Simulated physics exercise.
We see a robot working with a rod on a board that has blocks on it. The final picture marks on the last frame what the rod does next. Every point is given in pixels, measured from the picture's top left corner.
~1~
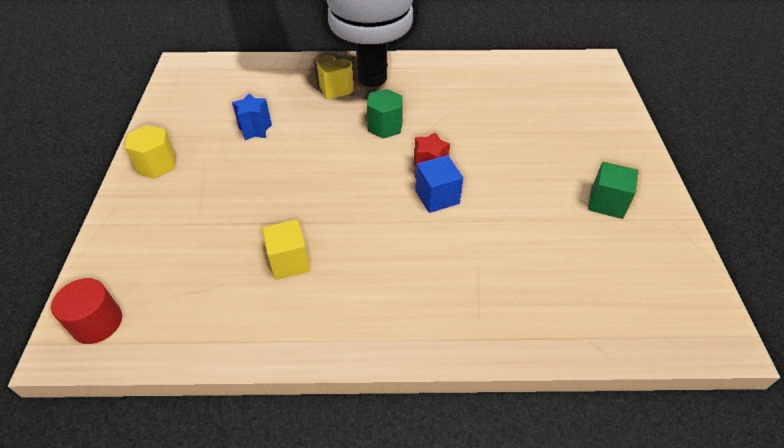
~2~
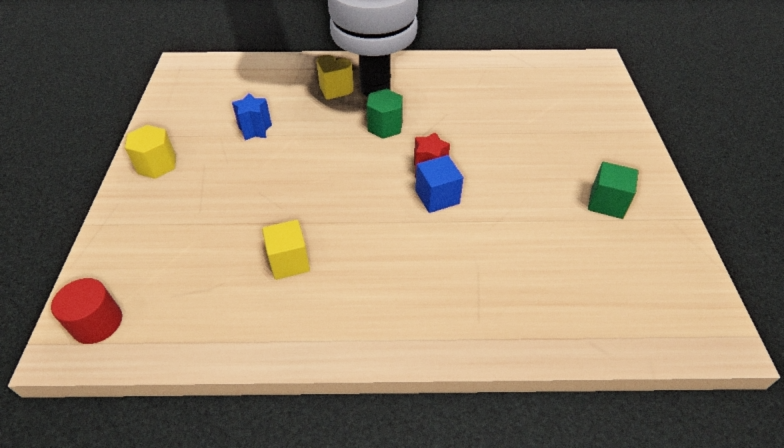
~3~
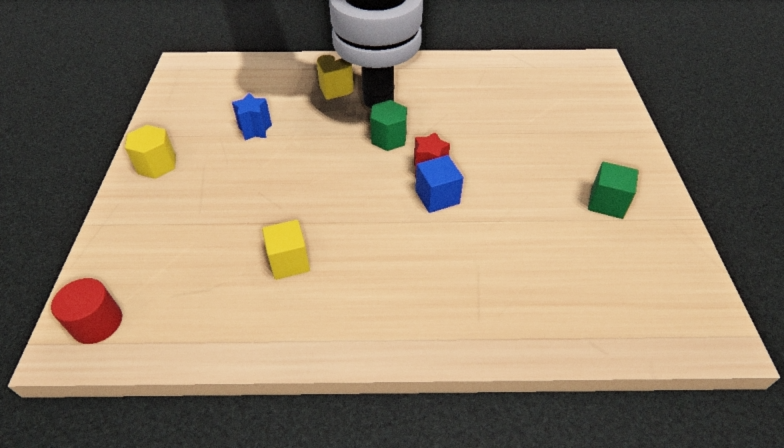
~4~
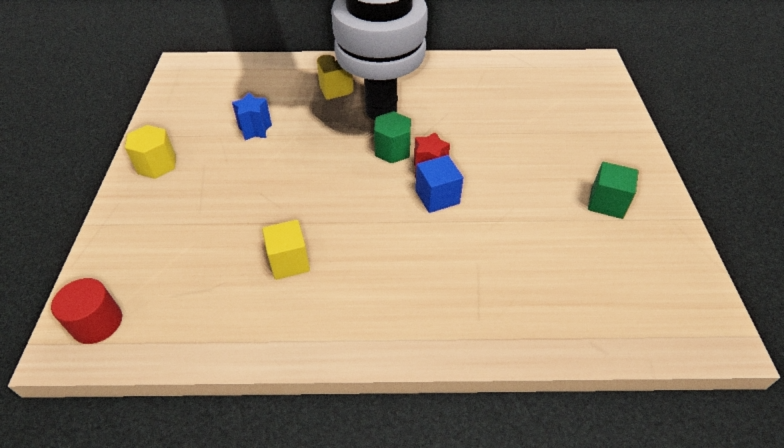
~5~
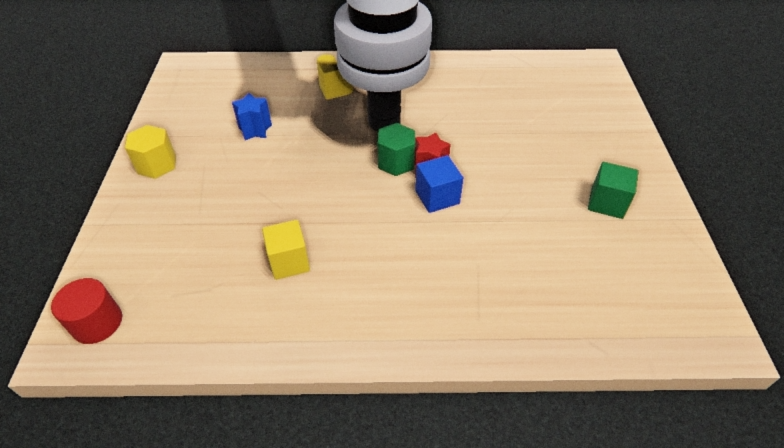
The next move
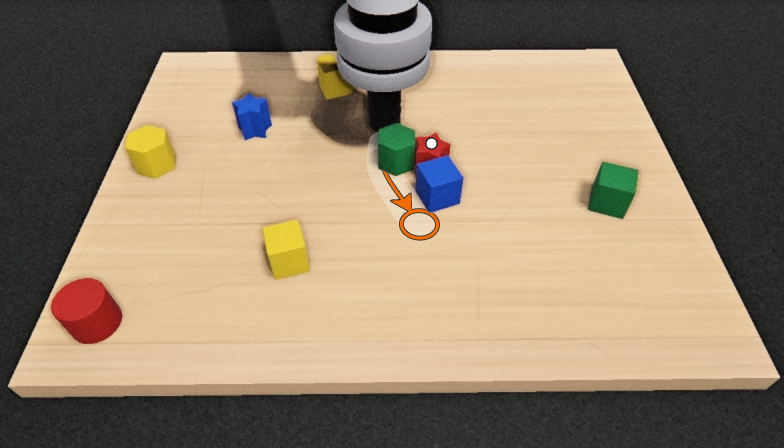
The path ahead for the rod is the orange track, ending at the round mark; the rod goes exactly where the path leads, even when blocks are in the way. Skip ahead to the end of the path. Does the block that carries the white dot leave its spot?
I expect not.
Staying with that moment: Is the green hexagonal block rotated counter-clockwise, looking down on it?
My answer is no.
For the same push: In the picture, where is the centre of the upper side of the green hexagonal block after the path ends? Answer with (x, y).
At roughly (425, 228).
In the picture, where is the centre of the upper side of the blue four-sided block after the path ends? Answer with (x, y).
The blue four-sided block ends near (454, 186).
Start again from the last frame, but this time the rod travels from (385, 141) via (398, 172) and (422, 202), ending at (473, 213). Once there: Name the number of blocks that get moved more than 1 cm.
By the end of the path, two blocks have moved more than about a centimetre.
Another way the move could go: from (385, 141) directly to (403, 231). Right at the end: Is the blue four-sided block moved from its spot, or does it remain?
It leaves its spot.
The drawn path runs from (385, 141) over (390, 182) to (419, 224); the dot is on the red star block.
The first path, step by step. One third of the way, rod (384, 151); green hexagonal block (401, 164), turned 10° anticlockwise; blue four-sided block (444, 174), turned 20° anticlockwise.
Two thirds of the way, rod (400, 178); green hexagonal block (411, 196); blue four-sided block (451, 183), turned 70° anticlockwise.
At the end, rod (420, 207); green hexagonal block (425, 228), turned 30° clockwise; red star block not moved; blue four-sided block (454, 186), turned 90° anticlockwise.
